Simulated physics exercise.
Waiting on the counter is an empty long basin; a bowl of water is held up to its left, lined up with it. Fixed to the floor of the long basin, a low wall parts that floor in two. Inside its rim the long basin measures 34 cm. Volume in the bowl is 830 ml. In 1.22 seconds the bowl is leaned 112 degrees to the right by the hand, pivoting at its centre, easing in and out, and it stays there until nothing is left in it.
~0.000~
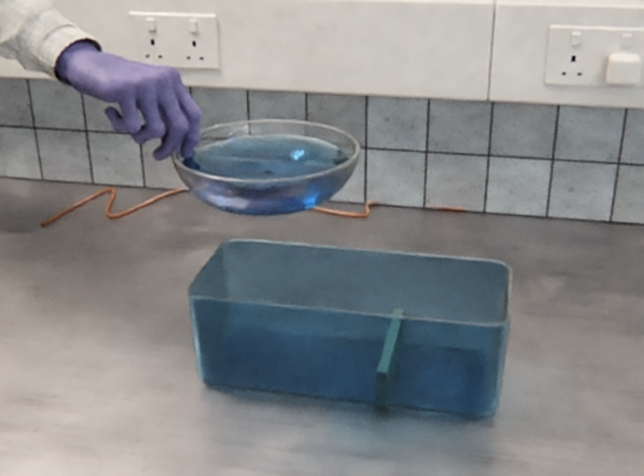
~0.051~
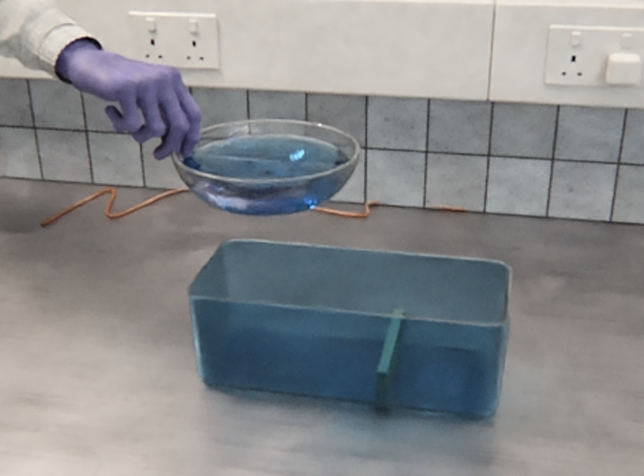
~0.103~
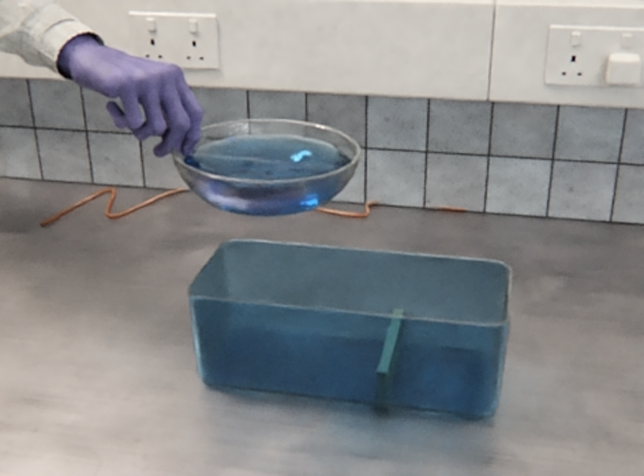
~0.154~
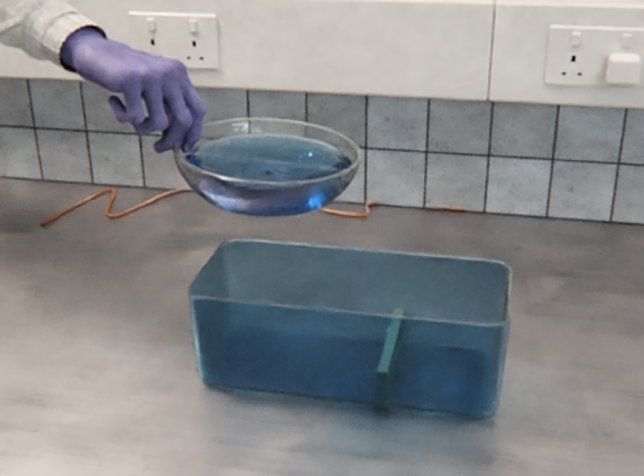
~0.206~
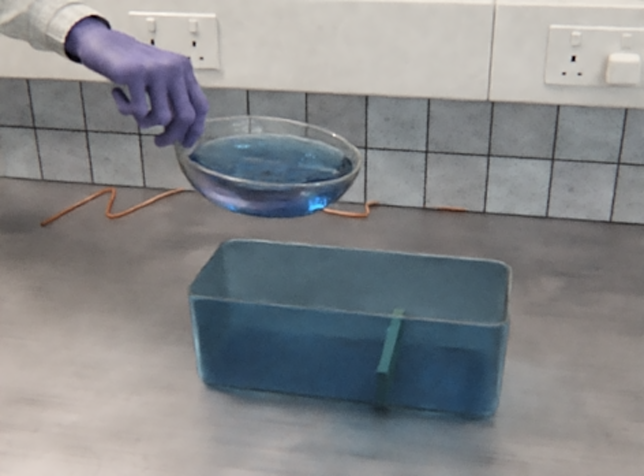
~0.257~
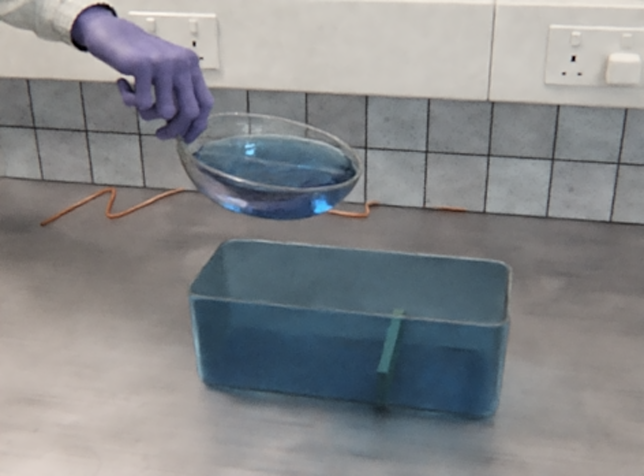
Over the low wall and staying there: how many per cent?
55 out of 100.
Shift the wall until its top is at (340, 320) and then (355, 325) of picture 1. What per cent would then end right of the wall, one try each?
It comes to 85 per cent, and then 80 per cent.
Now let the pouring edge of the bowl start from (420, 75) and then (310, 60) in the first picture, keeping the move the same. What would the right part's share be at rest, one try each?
It comes to 60 per cent, and then 35 per cent.
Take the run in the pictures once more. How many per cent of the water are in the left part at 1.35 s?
42 %.
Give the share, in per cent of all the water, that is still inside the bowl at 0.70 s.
Fraction remaining: Approx. 18 per cent.
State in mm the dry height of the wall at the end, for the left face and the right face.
Left 30 mm, right 12 mm.
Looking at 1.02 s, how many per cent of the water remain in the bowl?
0 per cent or so.
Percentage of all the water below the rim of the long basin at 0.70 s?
About 50%.
Then, 0.70 s in, the tilt is 68° and 17 per cent is still to pour, 8 is left of the wall and 42 right of it.
Then, 1.02 s in, the tilt is 105° and 0 per cent is still to pour, 40 is left of the wall and 56 right of it.
Then, 1.35 s in, the tilt is 112° and 0 per cent is still to pour, 42 is left of the wall and 55 right of it.
Then, 1.72 s in, the tilt is 112° and 0 per cent is still to pour, 42 is left of the wall and 55 right of it.
Finally, 42 per cent lies left of the wall, 55 right of it and 3 outside.
